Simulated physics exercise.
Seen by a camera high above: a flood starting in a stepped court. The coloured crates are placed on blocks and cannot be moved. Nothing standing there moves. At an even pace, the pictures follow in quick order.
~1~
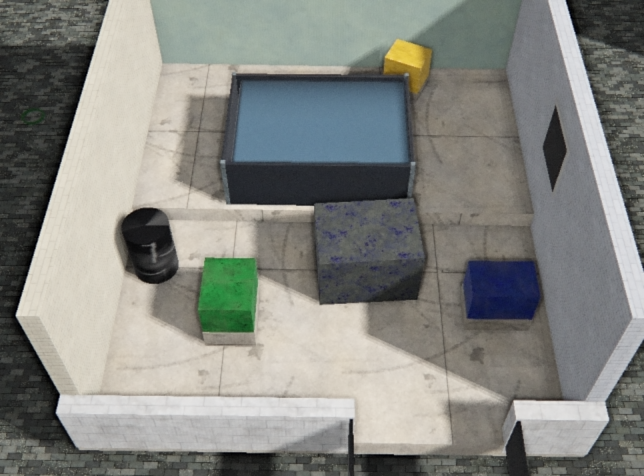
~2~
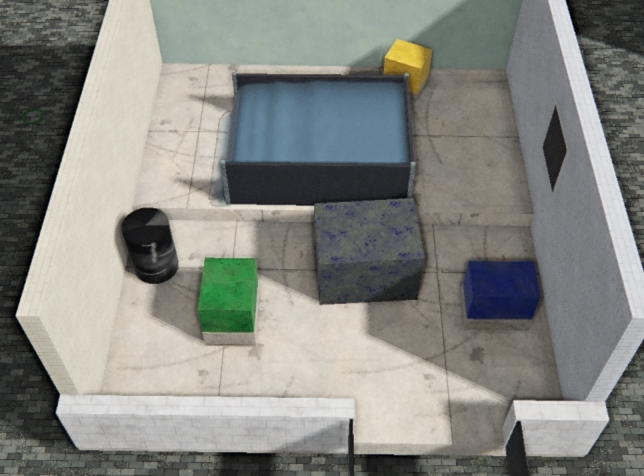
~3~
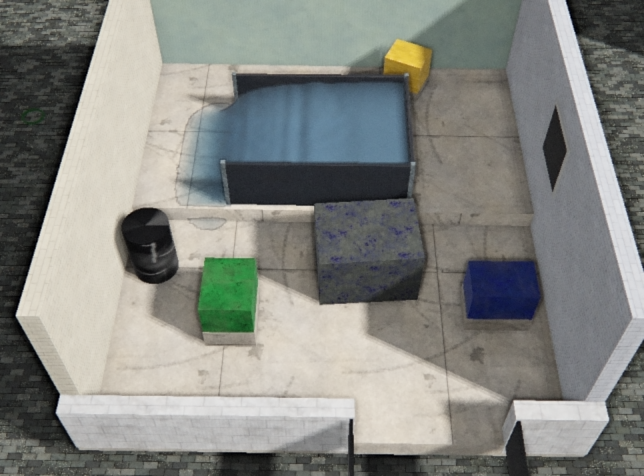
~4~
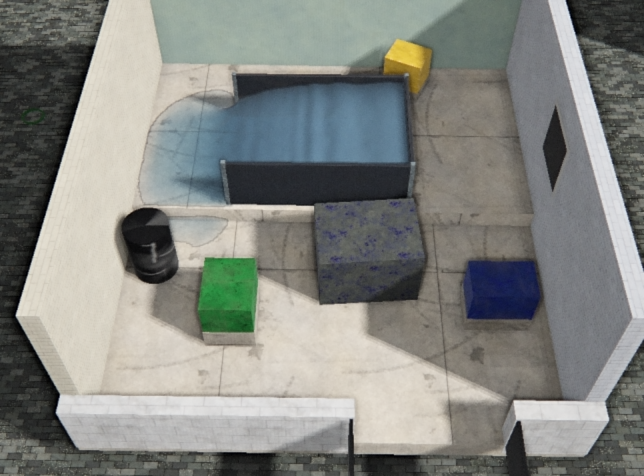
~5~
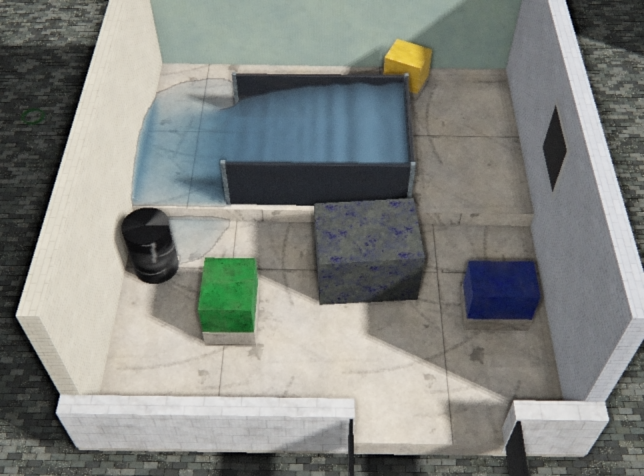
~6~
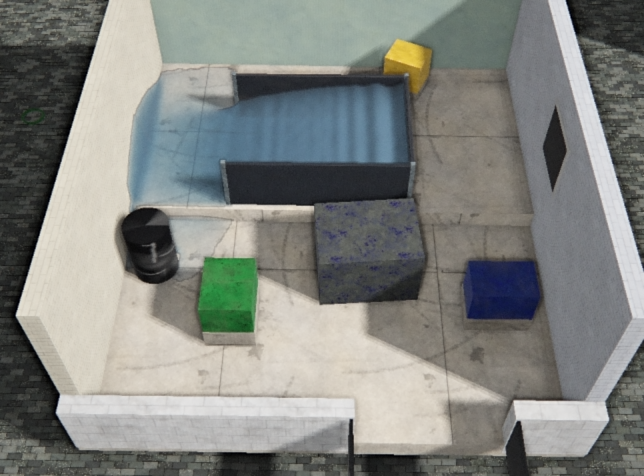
Water pouring from the left side of a dark open tank, spreading across pale paving toward a black barrel and the left wall.
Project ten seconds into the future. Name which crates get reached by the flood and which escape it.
At the end, the green crate will avoid the water, the yellow crate will meet the water, the blue crate will avoid the water.
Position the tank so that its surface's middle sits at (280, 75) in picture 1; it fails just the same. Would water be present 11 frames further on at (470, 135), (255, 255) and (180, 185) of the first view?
Results in order - left untouched, swamped, swamped.
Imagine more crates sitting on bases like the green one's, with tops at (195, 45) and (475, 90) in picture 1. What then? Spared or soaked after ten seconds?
Becomes wet, is left dry.
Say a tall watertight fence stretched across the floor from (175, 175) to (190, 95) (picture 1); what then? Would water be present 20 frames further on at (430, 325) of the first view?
There: Clear.
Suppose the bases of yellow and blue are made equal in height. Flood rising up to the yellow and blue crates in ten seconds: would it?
The yellow one is reached, and the blue one is reached.
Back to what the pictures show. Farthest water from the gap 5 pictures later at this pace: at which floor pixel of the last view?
Look around (103, 382).
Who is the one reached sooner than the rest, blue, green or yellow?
That would be the green crate.
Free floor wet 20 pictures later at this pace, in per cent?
Roughly 75 percent, I'd say.
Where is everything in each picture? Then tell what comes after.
Still water in the open tank at (319, 121), in the first picture.
Water pours out at (234, 146) and has run to (225, 206), in the second picture.
Water pours out at (235, 147) and has run to (212, 108), in the third picture.
The front is at a hidden place, out from the gap at (235, 149), in the fourth picture.
Water pours out at (235, 149) and has run to a hidden place, in the fifth picture.
Water pours out at (235, 150) and has run to (127, 264), in the sixth picture.
A moment on, water covers 20 % of the floor; the green crate not reached, the yellow crate not reached, the blue crate not reached.
Next, water covers 45 % of the floor; the green crate water round its plinth, the yellow crate not reached, the blue crate not reached.
Then, water covers 75 % of the floor; the green crate water round its plinth, the yellow crate water round its plinth, the blue crate not reached.
Later, water covers 95 % of the floor; the green crate water round its plinth, the yellow crate water round its plinth, the blue crate water round its plinth.
In the end, water covers 100 % of the floor; the green crate stayed above the water, the yellow crate was topped, the blue crate stayed above the water.
